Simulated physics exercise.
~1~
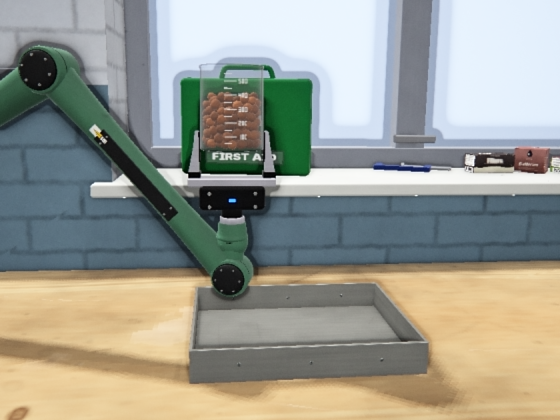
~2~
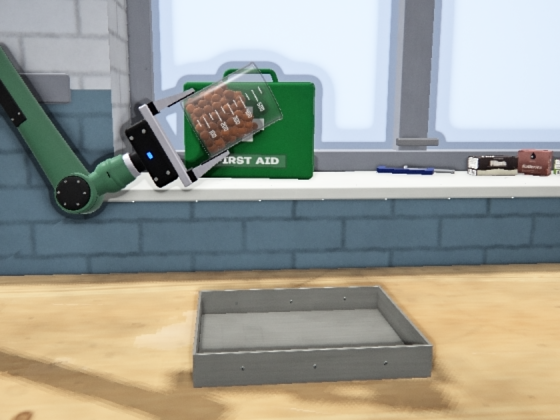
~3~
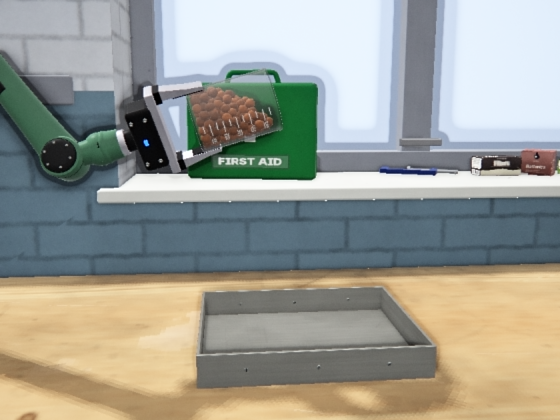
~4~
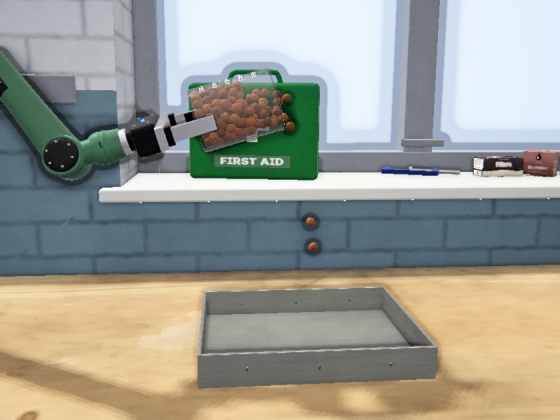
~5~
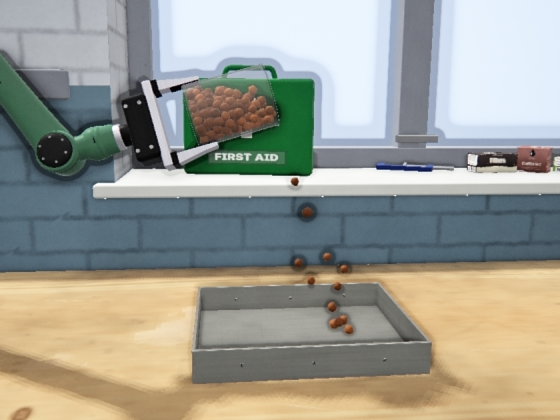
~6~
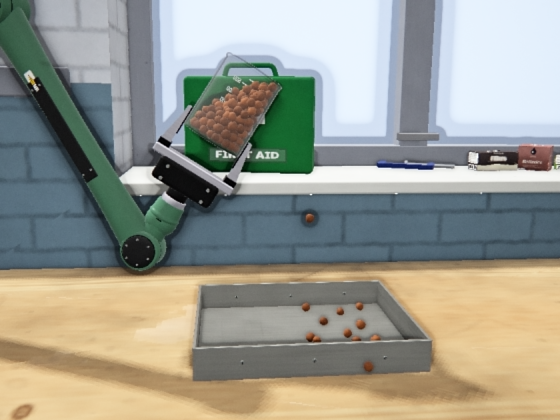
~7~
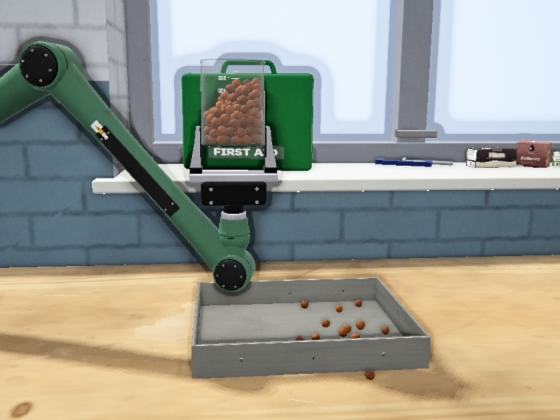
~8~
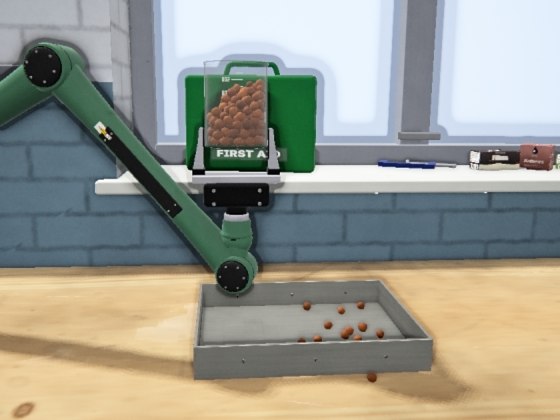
On a wooden table by a window, a green robot arm tipped a clear beaker of hazelnuts to the right over a gray tray, spilling a few, then set it upright again, still mostly full, with one nut lying outside the tray.
